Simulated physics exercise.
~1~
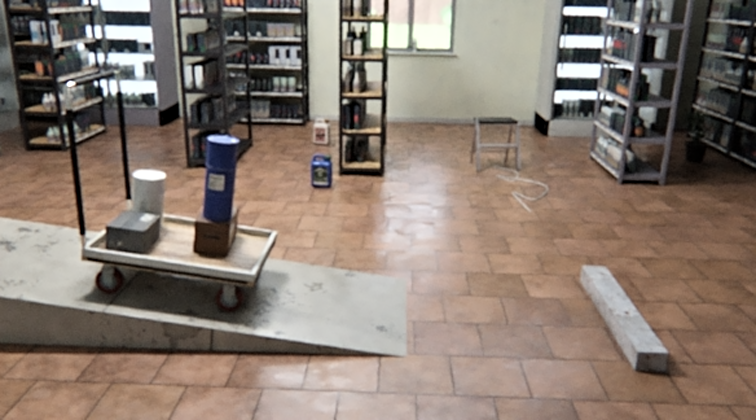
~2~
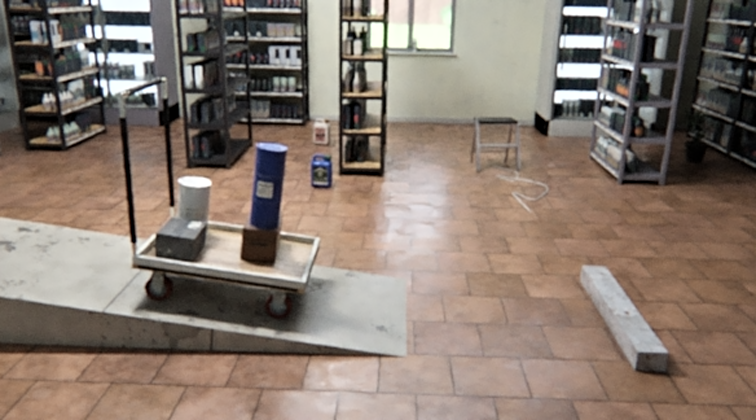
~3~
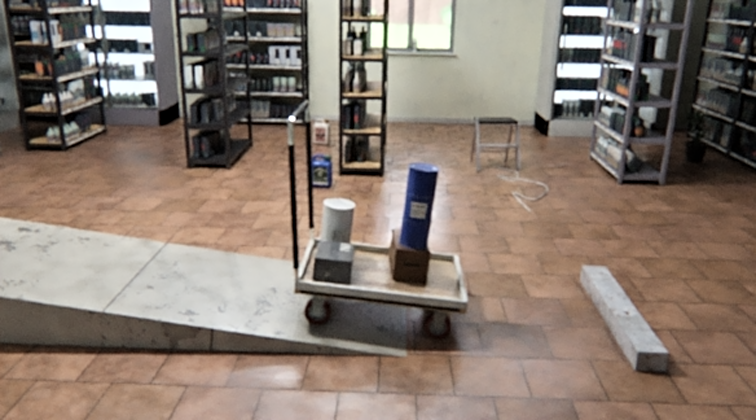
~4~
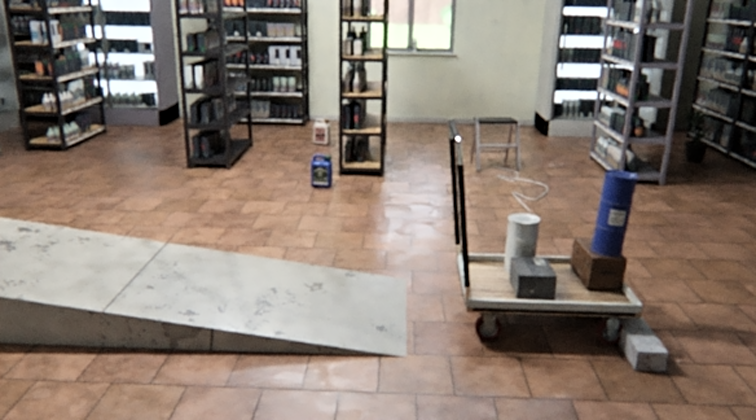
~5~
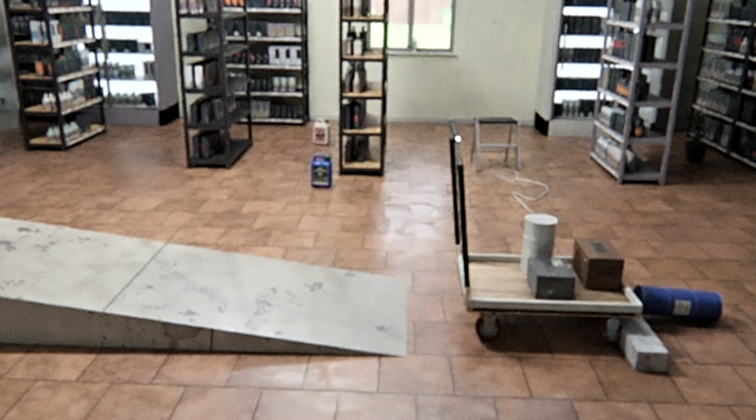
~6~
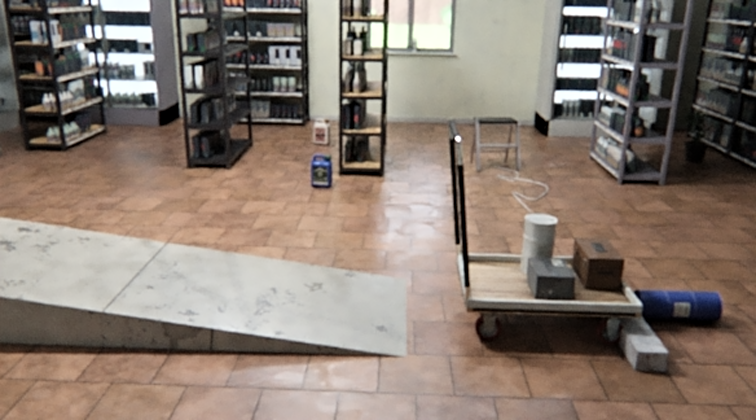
A flat trolley with an upright handle rolls rightward down a pale ramp in a tiled room lined with shelves, seen from a fixed, slightly raised view. It carries a grey parcel and a white canister on the left, and a blue canister standing on a brown box on the right. The trolley leaves the ramp, crosses the floor and stops against a grey kerb. The blue canister topples off the right end and lands on its side beyond the kerb, while the parcel and white canister shift slightly right. The white canister stays upright aboard, with the box and parcel.
